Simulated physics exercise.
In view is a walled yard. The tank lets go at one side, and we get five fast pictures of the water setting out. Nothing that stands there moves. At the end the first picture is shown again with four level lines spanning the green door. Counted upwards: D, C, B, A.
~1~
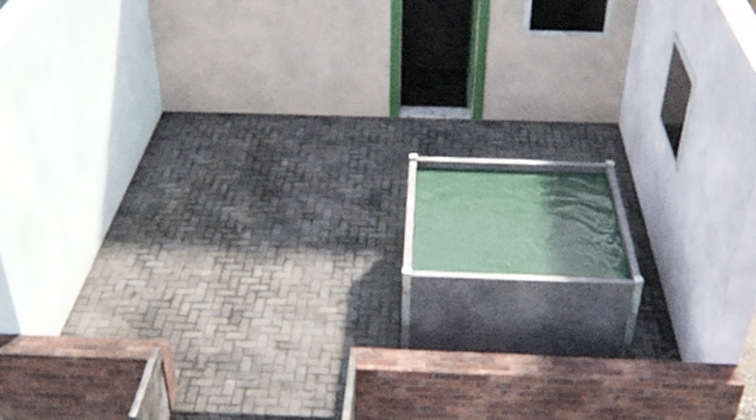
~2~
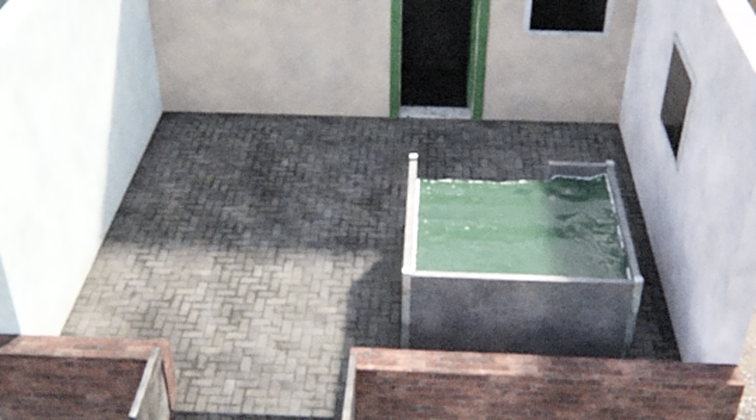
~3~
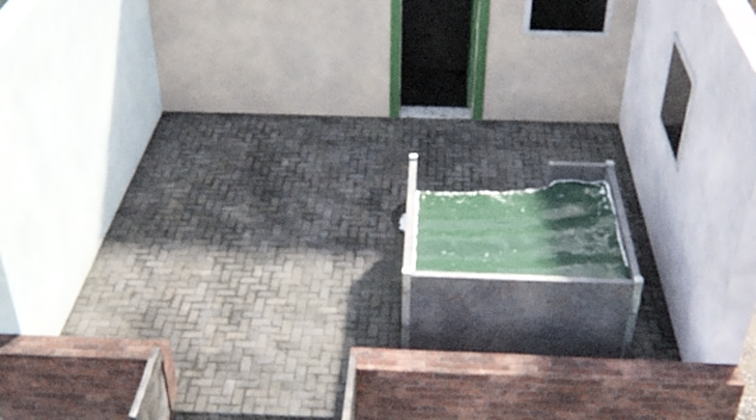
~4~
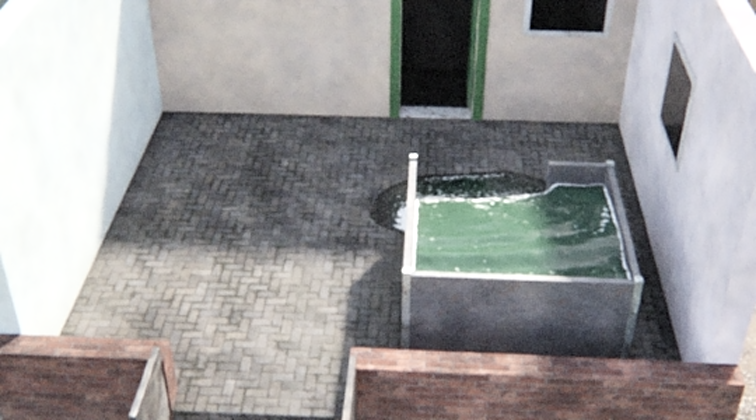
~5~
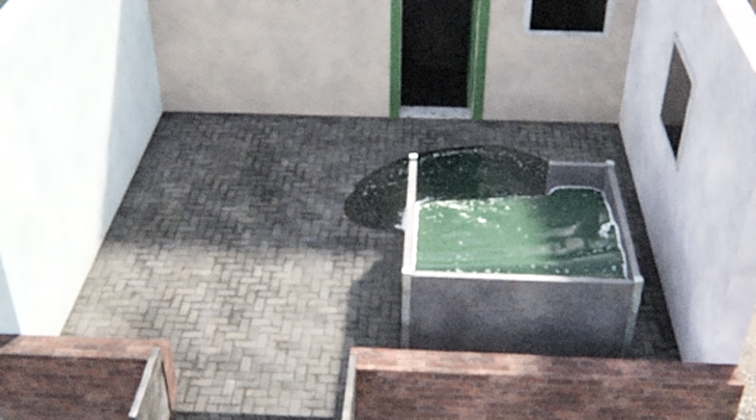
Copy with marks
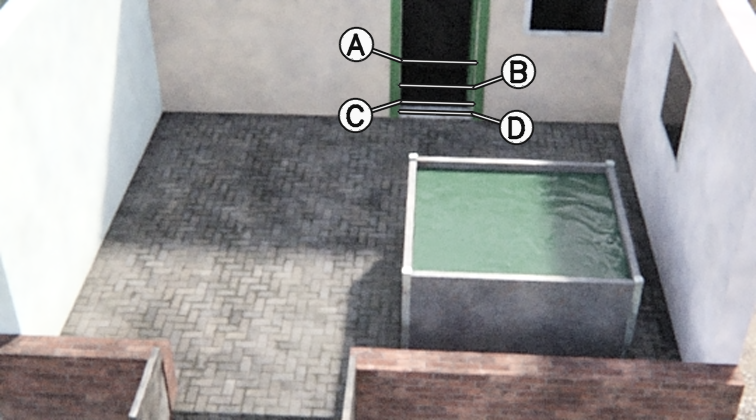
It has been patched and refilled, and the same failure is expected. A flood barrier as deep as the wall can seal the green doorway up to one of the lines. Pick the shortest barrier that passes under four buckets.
That is height B.
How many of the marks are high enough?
Two of them.
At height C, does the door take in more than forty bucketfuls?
No.
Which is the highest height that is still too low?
Here it is height C.
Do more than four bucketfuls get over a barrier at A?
No, not at all.
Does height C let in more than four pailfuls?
Yes.
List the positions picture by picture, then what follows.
The first frame shows water in the tank at rest, its middle at (515, 222); foot of the green doorway at (436, 118); open gate at (260, 339).
In the second frame, water covers 2 % of the ground, its front hidden from here.
In the third frame, water covers 5 % of the ground, its front hidden from here.
The fourth frame shows front seen at (387, 199), 9 % of the ground wet.
The fifth frame shows front seen at (504, 149), 16 % of the ground wet.
On the marked copy, A at (438, 61); B at (437, 86); C at (436, 102); D at (436, 112); from the bottom up D, C, B, A.
With A, nothing gets over.
With B, a splash gets over, under a bucket.
With C, some 20 bucketfuls get in.
With D, dozens of bucketfuls pour in.
